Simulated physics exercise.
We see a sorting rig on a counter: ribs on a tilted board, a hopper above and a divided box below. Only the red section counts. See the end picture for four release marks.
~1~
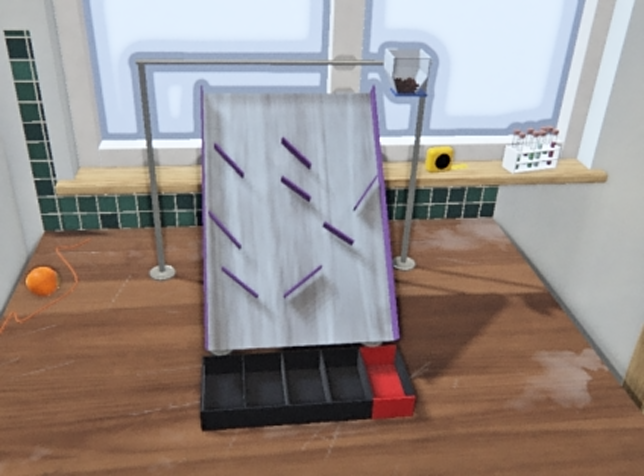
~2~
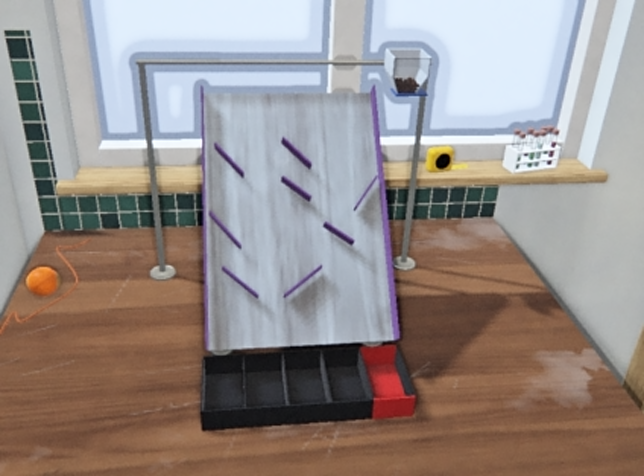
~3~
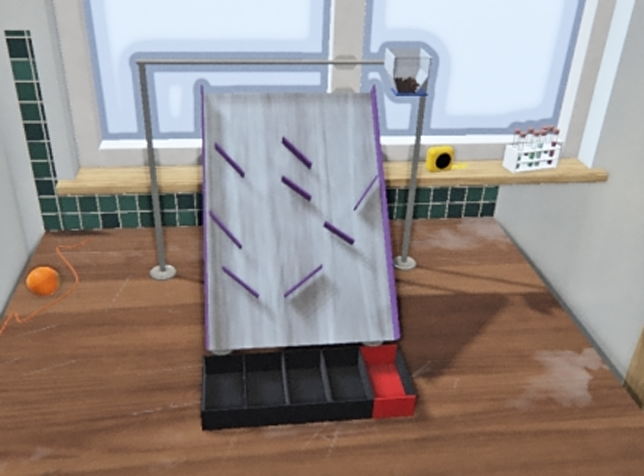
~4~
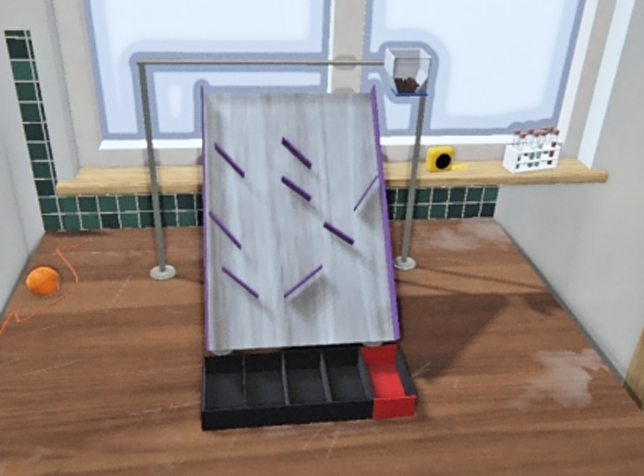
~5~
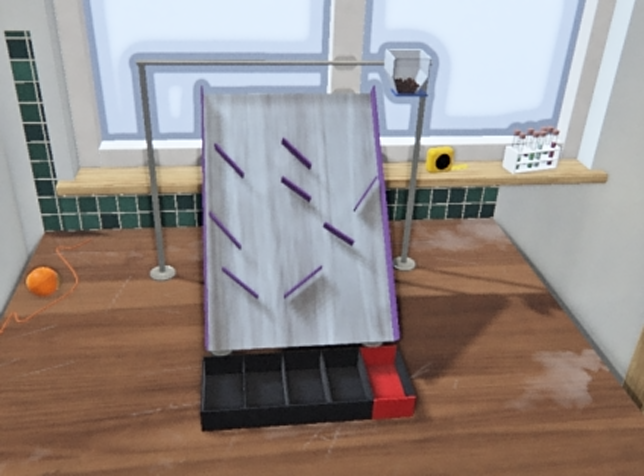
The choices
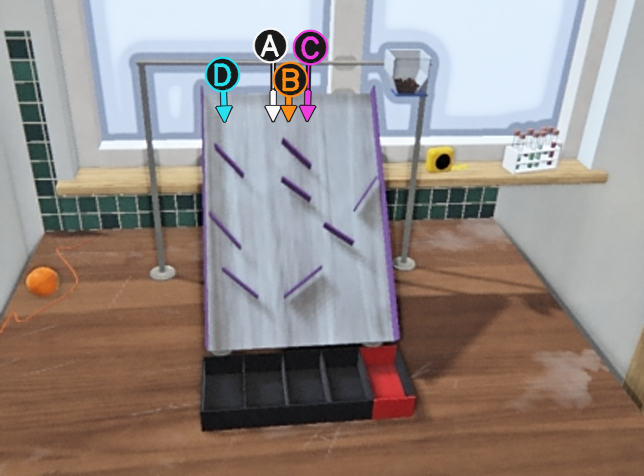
At the start, a clear hopper holding dark allspice berries sits at the upper right of a tilted board with purple ribs, above a divided black box whose rightmost section is red. Nothing visibly moves after that; the berries stay in the hopper and the sections below remain empty.
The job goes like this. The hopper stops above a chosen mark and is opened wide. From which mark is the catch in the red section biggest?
Choose C.
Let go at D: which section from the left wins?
The second from the left.
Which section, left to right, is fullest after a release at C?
The fifth.
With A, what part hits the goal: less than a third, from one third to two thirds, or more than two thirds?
Less than a third.
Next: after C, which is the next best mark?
Mark B.
On the marked copy, mark A meets the board at (273, 115); mark B meets the board at (288, 115); mark C meets the board at (307, 115); mark D meets the board at (224, 116).
With A, roughly a quarter in the red section, roughly two thirds in other sections, about a tenth outside the box.
With B, roughly two thirds in the red section, roughly a quarter in other sections, about a tenth outside the box.
With C, almost all in the red section, just a few in other sections, just a few outside the box.
With D, just a few in the red section, almost all in other sections, just a few outside the box.
